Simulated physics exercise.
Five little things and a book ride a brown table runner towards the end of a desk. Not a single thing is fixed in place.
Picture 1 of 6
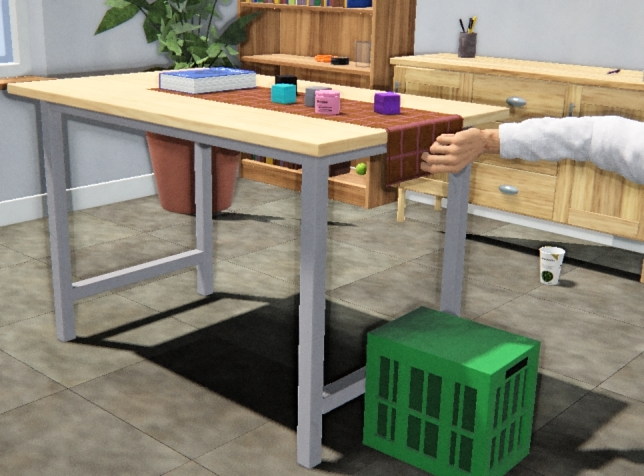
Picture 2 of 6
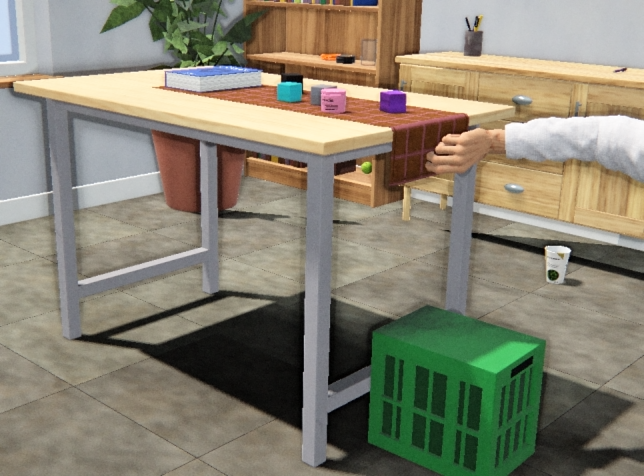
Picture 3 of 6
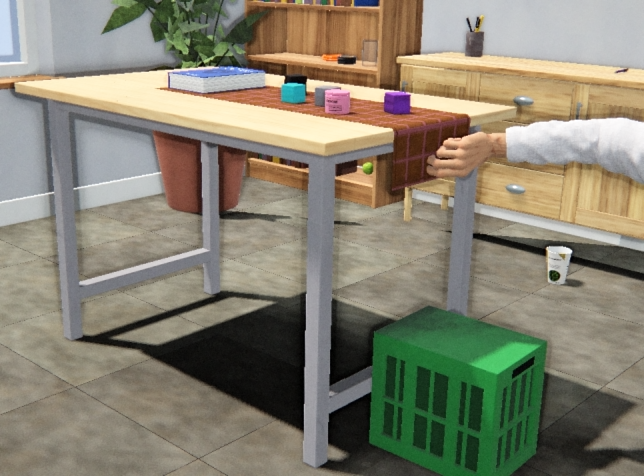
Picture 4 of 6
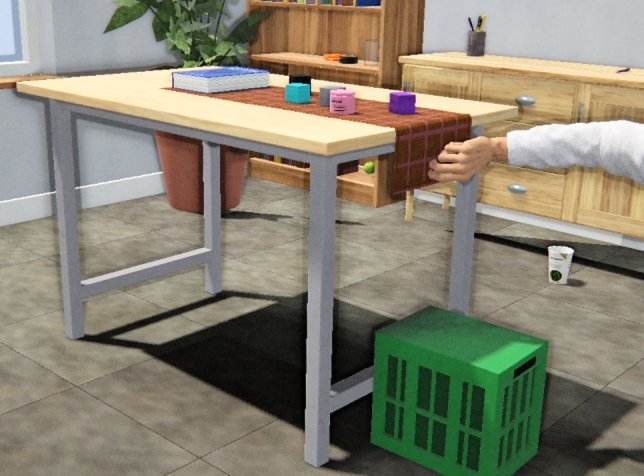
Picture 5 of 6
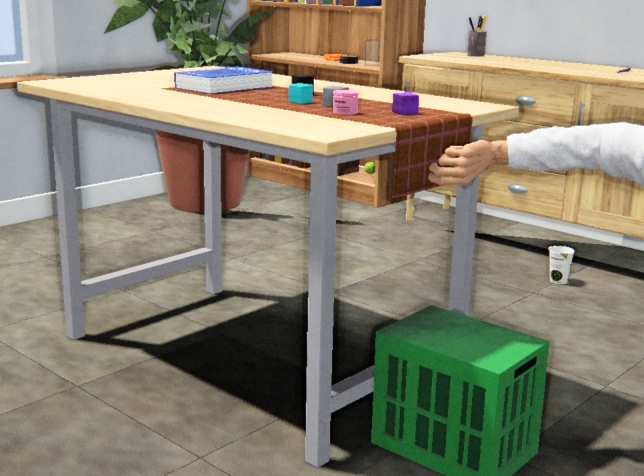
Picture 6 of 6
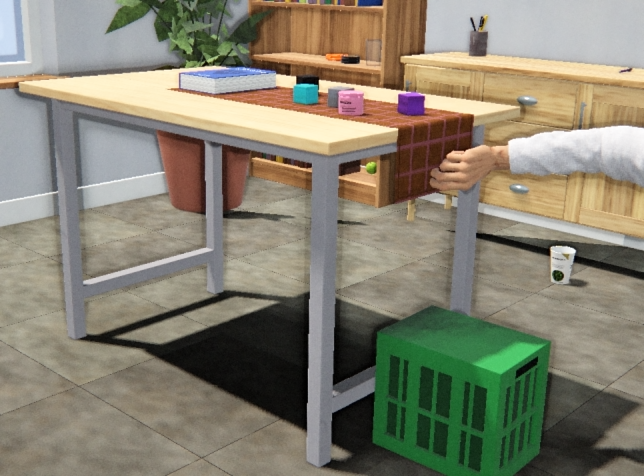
A hand pulls a brown runner over the desk's end, drawing small pots and a book along.
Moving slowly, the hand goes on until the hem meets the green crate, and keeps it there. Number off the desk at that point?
Three.
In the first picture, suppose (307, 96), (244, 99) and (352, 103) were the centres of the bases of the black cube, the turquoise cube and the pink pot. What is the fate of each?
Black cube: Still up. Turquoise cube: Still up. Pink pot: Gone off.
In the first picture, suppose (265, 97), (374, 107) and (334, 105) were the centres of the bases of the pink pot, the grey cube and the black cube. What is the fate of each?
The pink pot stays put, the grey cube ends up off, the black cube ends up off.
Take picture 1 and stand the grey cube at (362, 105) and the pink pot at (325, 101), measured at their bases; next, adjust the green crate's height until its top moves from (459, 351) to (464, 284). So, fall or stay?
The grey cube? Safe. The pink pot? Safe.
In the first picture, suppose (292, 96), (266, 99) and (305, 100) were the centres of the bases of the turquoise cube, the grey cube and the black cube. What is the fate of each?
Final state: The turquoise cube is still in place, the grey cube is still in place, the black cube is still in place.
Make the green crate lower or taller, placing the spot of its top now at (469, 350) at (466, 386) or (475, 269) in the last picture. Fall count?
Then 4 and 1.
Early on, hem near (431, 291); purple cube and pink pot gone.
Midway, hem on the crate; purple cube, pink pot and grey cube gone.
Finally, hem on the crate; purple cube, pink pot and grey cube gone. The count of fallen things is three.
